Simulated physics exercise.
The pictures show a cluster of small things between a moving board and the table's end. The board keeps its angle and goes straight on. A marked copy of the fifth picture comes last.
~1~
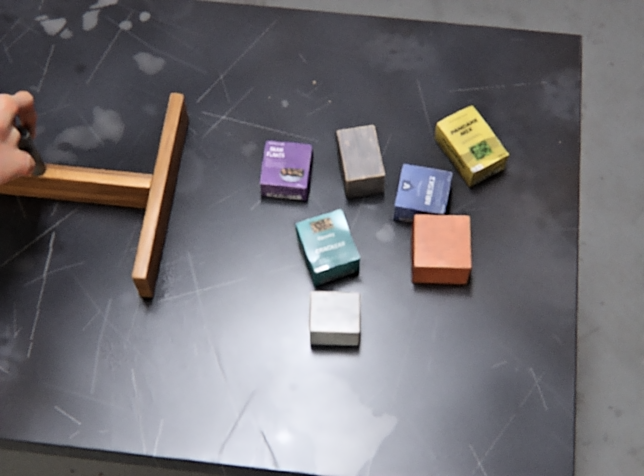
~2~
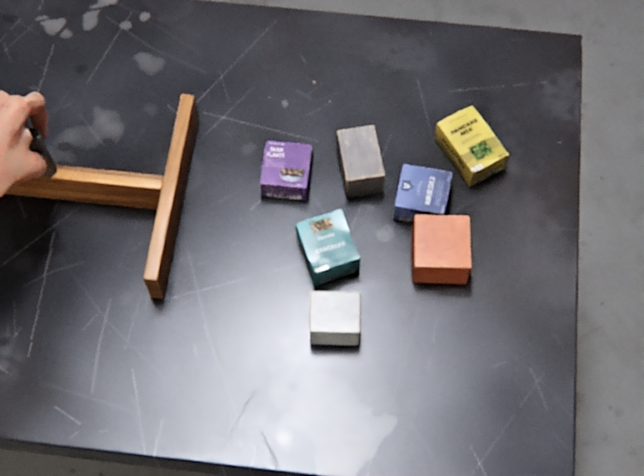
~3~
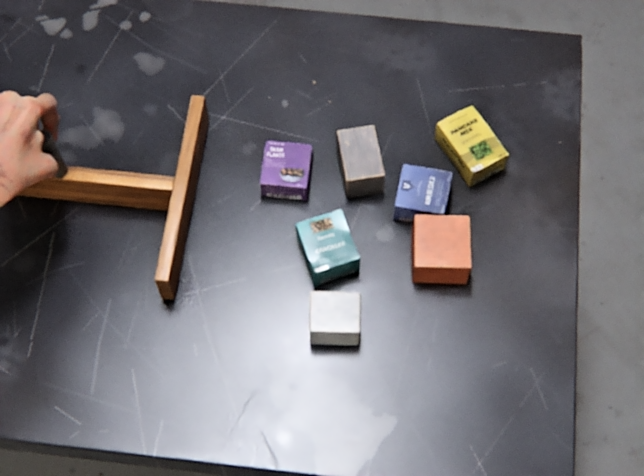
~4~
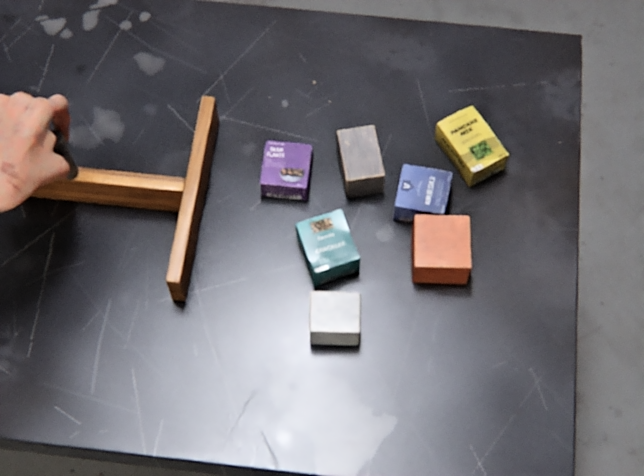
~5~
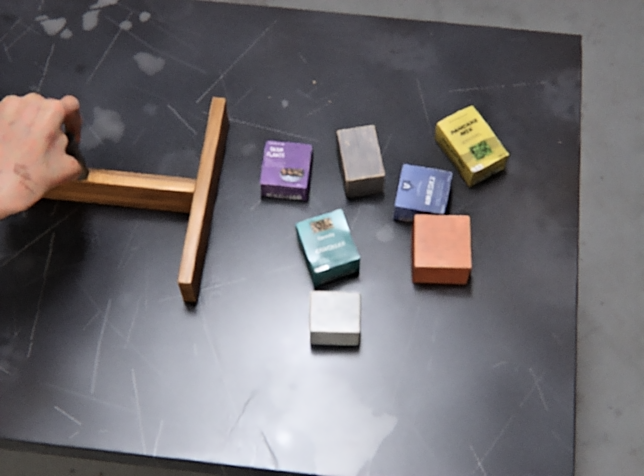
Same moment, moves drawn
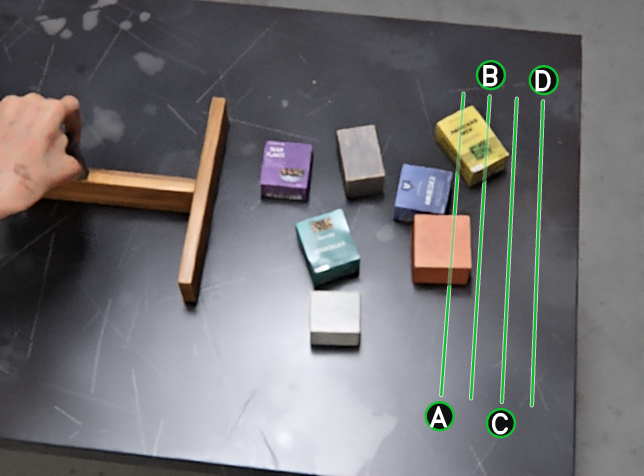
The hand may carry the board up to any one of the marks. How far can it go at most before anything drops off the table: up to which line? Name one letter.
At A, and not beyond.
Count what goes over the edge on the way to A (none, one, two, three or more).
In all, none.
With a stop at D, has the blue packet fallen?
Yes.
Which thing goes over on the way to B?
The blue packet.
On the marked copy, A at (453, 234); B at (481, 237); C at (510, 240); D at (538, 243).
With A. Early on, board (294, 196); grey block (376, 163); purple packet (331, 175).
Further on, board (384, 205); blue packet (504, 209); yellow packet (501, 140).
At the end, board (451, 212); blue packet (571, 218); orange block (532, 260); nothing has fallen.
As for the rest, B drops the blue packet; C drops the blue packet, grey block and orange block; D drops the blue packet, grey block and orange block.
